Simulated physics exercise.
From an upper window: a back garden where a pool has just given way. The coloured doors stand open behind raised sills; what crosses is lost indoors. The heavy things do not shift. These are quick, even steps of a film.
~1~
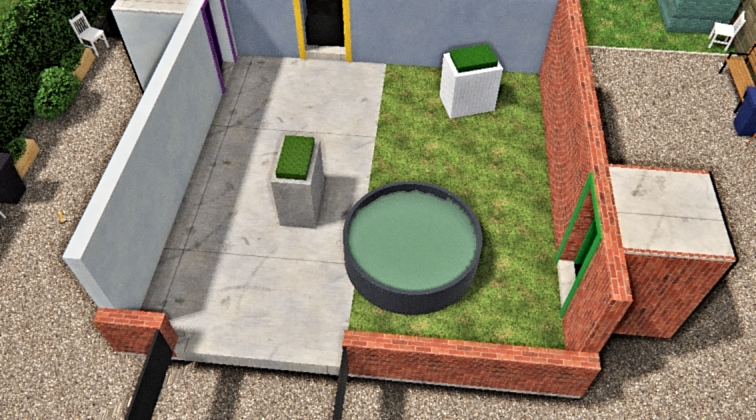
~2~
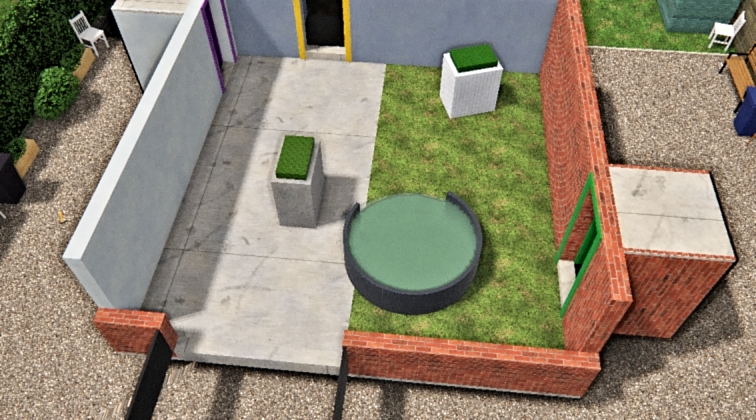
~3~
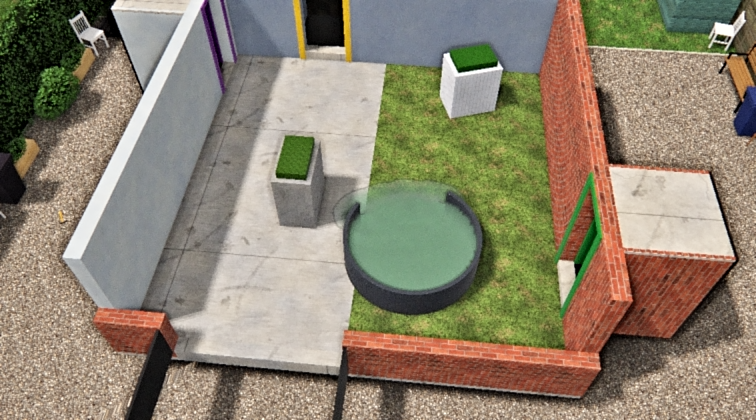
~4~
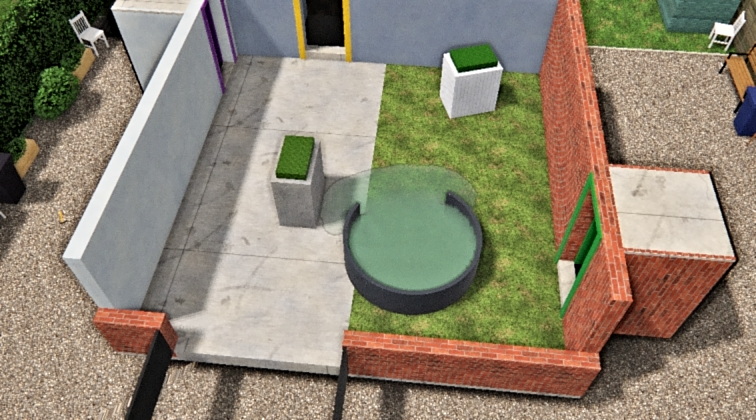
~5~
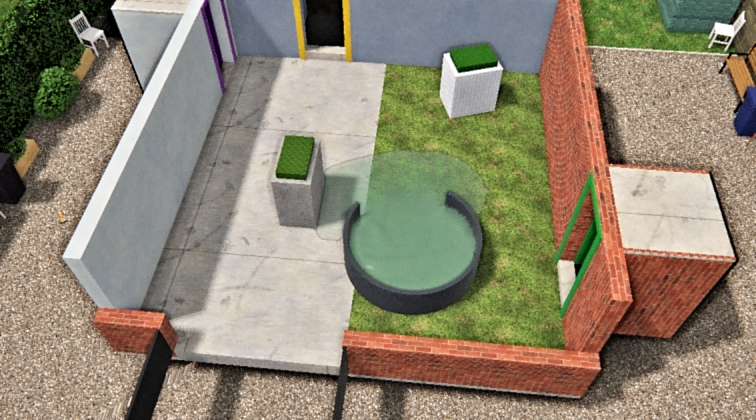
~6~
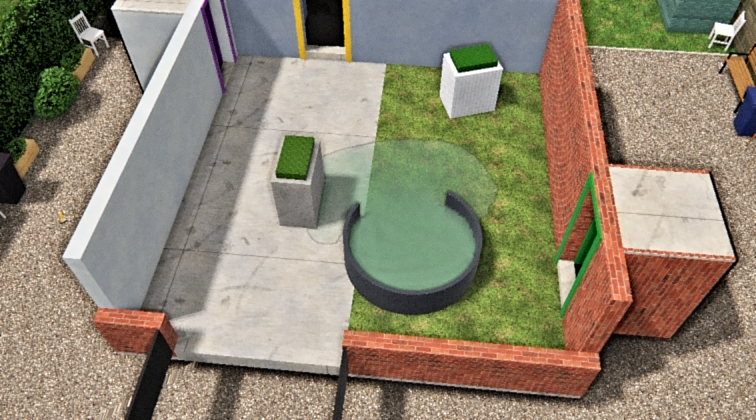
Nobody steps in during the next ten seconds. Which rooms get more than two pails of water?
The yellow door stays under that; the green door stays under that; the purple door takes more than that.
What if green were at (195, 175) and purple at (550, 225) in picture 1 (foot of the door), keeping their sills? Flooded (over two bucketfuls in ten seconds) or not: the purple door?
In short: The purple one holds.
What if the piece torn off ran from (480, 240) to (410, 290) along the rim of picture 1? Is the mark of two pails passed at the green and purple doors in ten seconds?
One by one: Green door is over, purple door takes less.
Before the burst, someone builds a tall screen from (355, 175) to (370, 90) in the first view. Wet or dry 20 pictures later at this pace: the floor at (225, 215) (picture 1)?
There: Free of water.
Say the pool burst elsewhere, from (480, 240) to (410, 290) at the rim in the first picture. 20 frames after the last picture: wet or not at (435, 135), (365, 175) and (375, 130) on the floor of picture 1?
As listed: No water, free of water, no water.
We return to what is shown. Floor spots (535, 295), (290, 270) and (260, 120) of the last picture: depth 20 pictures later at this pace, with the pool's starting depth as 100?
In that order: 0, 2 and 4 per cent.
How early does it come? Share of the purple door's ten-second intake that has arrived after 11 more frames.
Close to 0 %.
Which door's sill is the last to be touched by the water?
That is the green-painted one.
A moment on, water covers 25 % of the floor; the yellow door not reached, the green door not reached, the purple door not reached.
Next, water covers 45 % of the floor; the yellow door wet at the sill, nothing in, the green door not reached, the purple door not reached.
Then, water covers 60 % of the floor; the yellow door wet at the sill, nothing in, the green door not reached, the purple door over two buckets in.
Later, water covers 65 % of the floor; the yellow door wet at the sill, nothing in, the green door not reached, the purple door far over two buckets in.
In the end, water covers 90 % of the floor; the yellow door wet at the sill, nothing in, the green door wet at the sill, nothing in, the purple door far over two buckets in.
